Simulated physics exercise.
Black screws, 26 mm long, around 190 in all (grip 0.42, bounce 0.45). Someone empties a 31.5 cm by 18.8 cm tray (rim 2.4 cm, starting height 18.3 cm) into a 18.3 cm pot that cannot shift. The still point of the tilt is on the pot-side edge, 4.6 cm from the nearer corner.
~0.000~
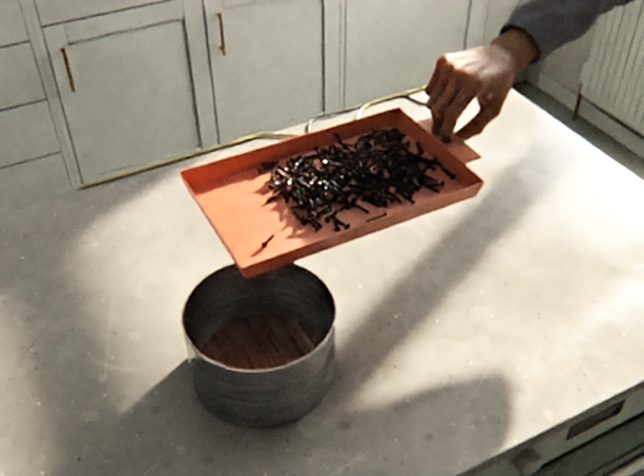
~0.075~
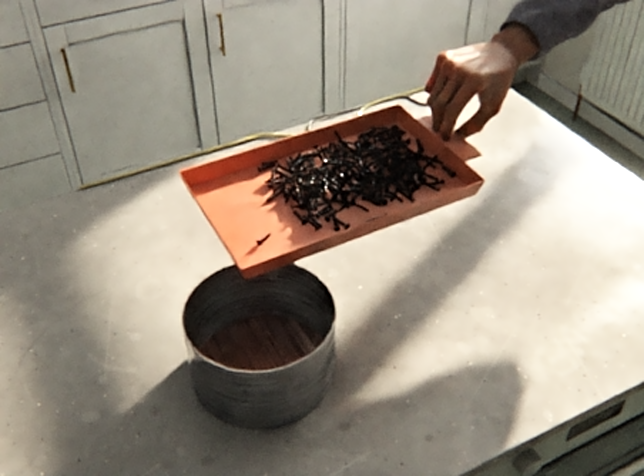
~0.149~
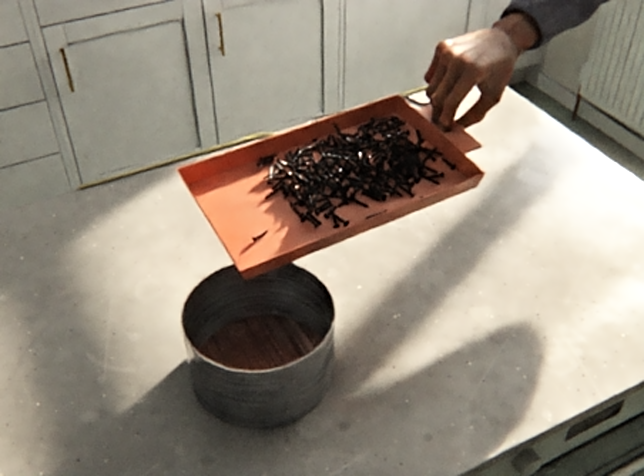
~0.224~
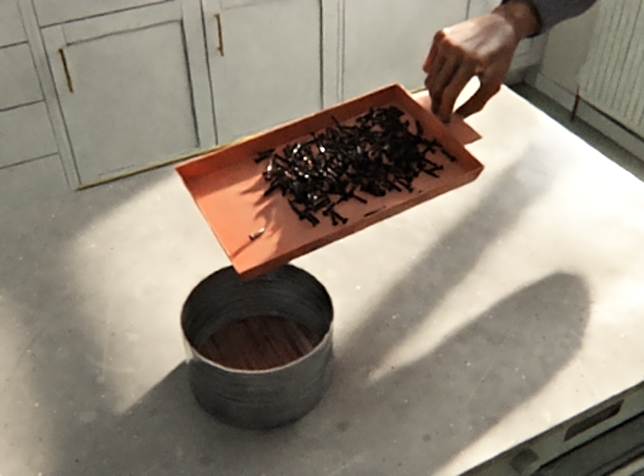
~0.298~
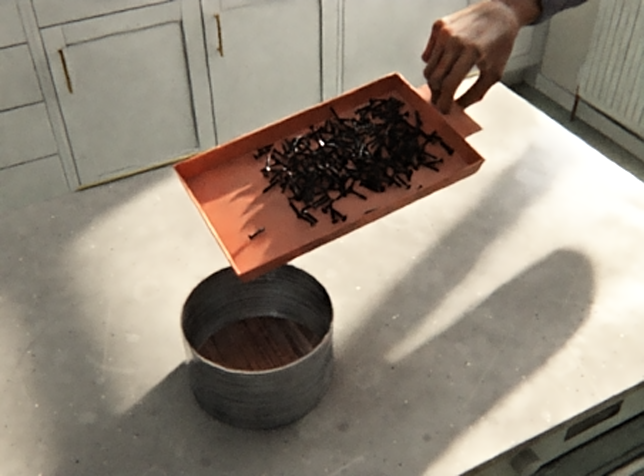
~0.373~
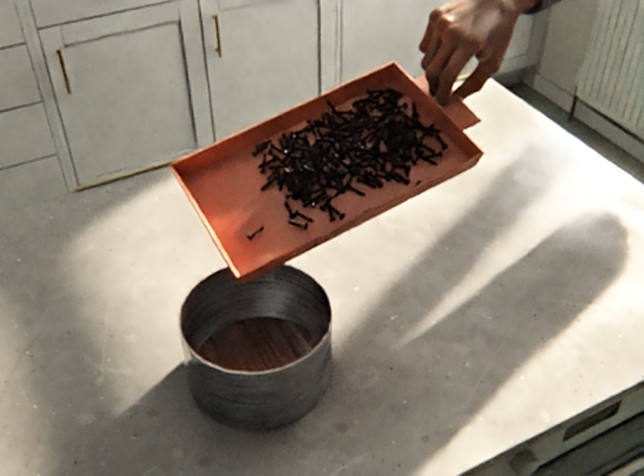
A hand slowly raises the right end of an orange tray of black screws.
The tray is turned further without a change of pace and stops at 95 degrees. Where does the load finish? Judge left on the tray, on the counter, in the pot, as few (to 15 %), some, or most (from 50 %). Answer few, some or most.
Tray few, counter few, pot most.
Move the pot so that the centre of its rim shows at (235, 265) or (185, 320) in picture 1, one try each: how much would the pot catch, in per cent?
Some 5 and 75 per cent.
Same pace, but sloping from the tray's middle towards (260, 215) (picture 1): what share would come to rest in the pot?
About 35 per cent.
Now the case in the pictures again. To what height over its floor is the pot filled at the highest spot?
Some 4.0 cm.
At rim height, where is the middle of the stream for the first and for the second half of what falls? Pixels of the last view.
First near (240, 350), later near (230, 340).
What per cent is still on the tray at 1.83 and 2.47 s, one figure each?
About 80, 0.
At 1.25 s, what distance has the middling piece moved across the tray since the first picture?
Roughly 16 cm.
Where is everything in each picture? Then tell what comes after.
The first picture shows tray tilt 0 degrees, front corners at (244, 262) and (478, 181); middle of the pieces at (359, 172); pot at (259, 310).
The second picture shows tray tilt 1 degrees, front corners at (244, 263) and (478, 179); middle of the pieces at (359, 171).
The third picture shows tray tilt 4 degrees, front corners at (243, 265) and (478, 172), lowest corner left front; middle of the pieces at (358, 165).
The fourth picture shows tray tilt 7 degrees, front corners at (241, 267) and (478, 165), lowest corner left front; middle of the pieces at (356, 159).
The fifth picture shows tray tilt 10 degrees, front corners at (241, 269) and (478, 158), lowest corner left front; middle of the pieces at (356, 153).
The sixth picture shows tray tilt 14 degrees, front corners at (239, 272) and (477, 152), lowest corner left front; middle of the pieces at (353, 147); pot at (255, 313). The tray's pace is about 45 degrees a second.
Then, at 1.25 s, tilt 51 degrees; the tray holds 95 %, the pot 0 %.
After 1.83 s, tilt 77 degrees; the tray holds 80 %, the pot 10 %.
After 2.47 s, tilt 95 degrees; the tray holds 0 %, the pot 100 %.
In the end, at 3.0 s, tray 0 %, counter 0 %, pot 100 %.
